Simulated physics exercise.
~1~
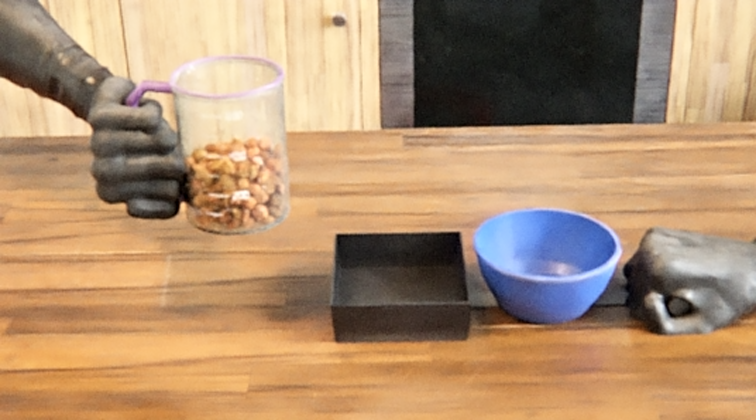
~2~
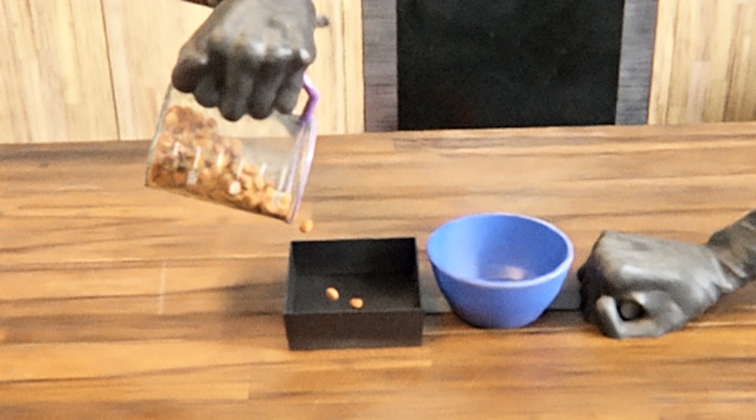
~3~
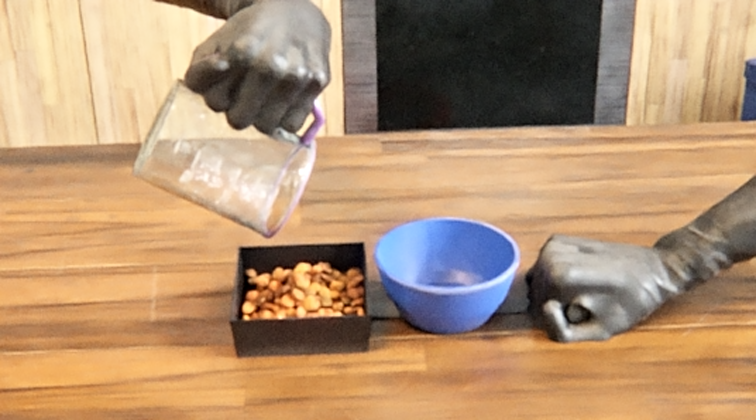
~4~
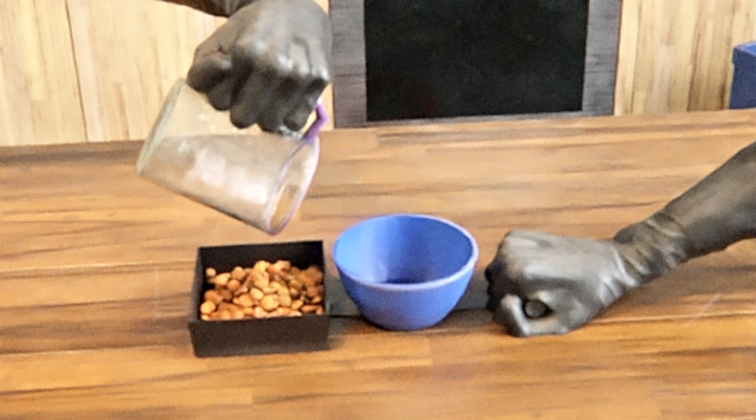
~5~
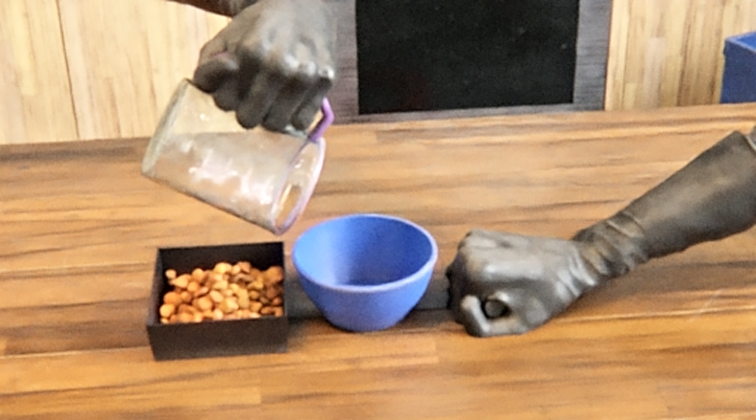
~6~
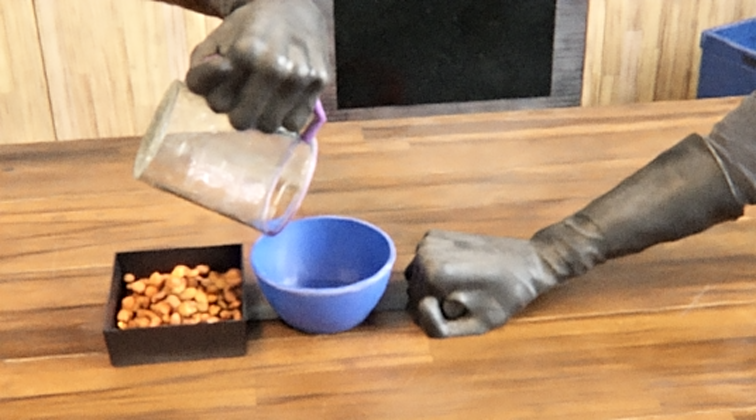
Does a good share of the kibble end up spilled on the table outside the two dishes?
No, the kibble lands in the black tin and stays there, leaving the table around the dishes clear and the blue bowl empty.
